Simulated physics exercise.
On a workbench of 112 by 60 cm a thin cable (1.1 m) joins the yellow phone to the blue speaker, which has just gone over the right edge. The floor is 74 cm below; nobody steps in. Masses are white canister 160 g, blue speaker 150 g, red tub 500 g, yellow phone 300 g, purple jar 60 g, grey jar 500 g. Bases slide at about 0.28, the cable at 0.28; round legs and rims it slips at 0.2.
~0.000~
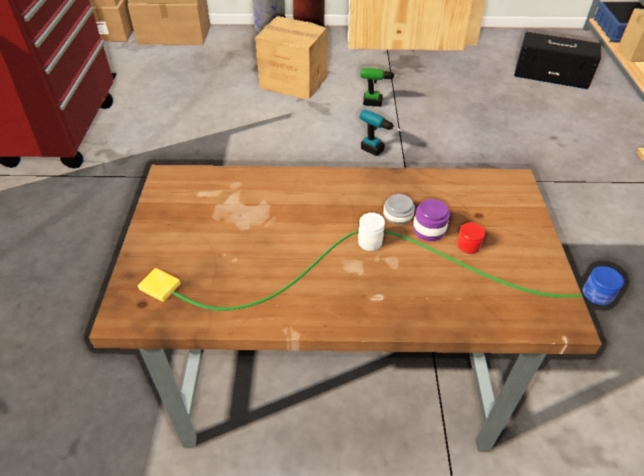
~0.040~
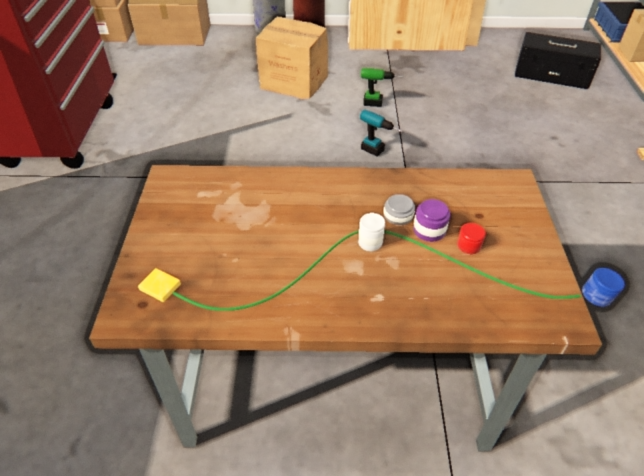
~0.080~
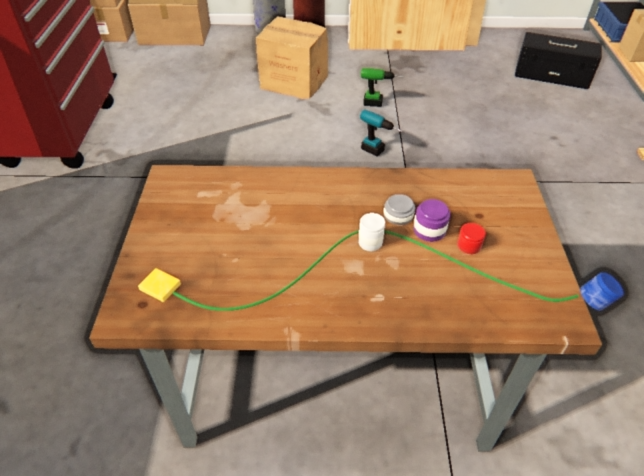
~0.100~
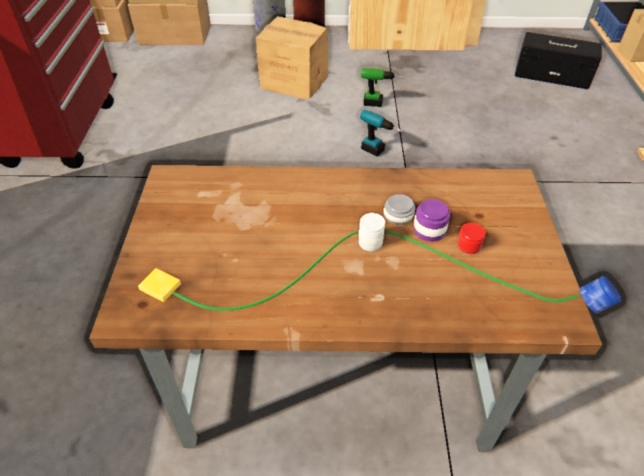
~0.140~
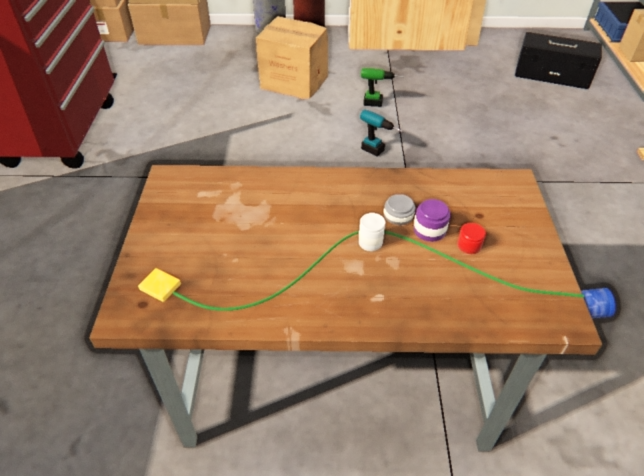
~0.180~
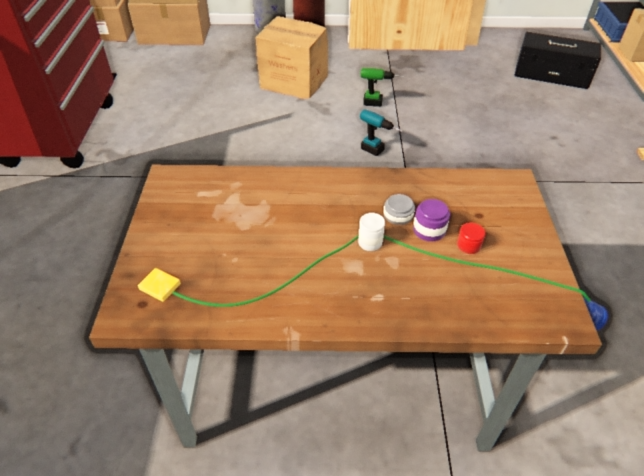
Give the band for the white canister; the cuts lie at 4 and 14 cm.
Verdict: The white canister slides into the middle band.
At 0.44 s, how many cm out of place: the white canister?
About: White canister 8 cm.
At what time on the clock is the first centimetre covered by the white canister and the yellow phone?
About: White canister 0.26 s, yellow phone 0.28 s.
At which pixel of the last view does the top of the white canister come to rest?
Around (385, 251).
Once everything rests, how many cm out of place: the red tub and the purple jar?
Red tub 0 cm, purple jar 0 cm.
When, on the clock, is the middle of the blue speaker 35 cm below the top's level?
That is: 0.80 s.
After 0.4 s, the cable's tail end at (201, 268); white canister 8 cm off its start, blue speaker over the edge, yellow phone 6 cm off its start.
After 0.7 s, the cable's tail end at (229, 271); white canister 10 cm off its start, blue speaker over the edge, yellow phone 12 cm off its start.
After 0.9 s, the cable's tail end at (249, 269); white canister 10 cm off its start at (385, 251), yellow phone 17 cm off its start at (232, 267), blue speaker over the edge.
After 1.2 s, the cable's tail end at (258, 269); white canister 10 cm off its start, yellow phone 19 cm off its start, blue speaker over the edge.
After 2.4 s, the cable's tail end at (271, 268); white canister 10 cm off its start at (385, 251), yellow phone 23 cm off its start at (254, 266), blue speaker over the edge.
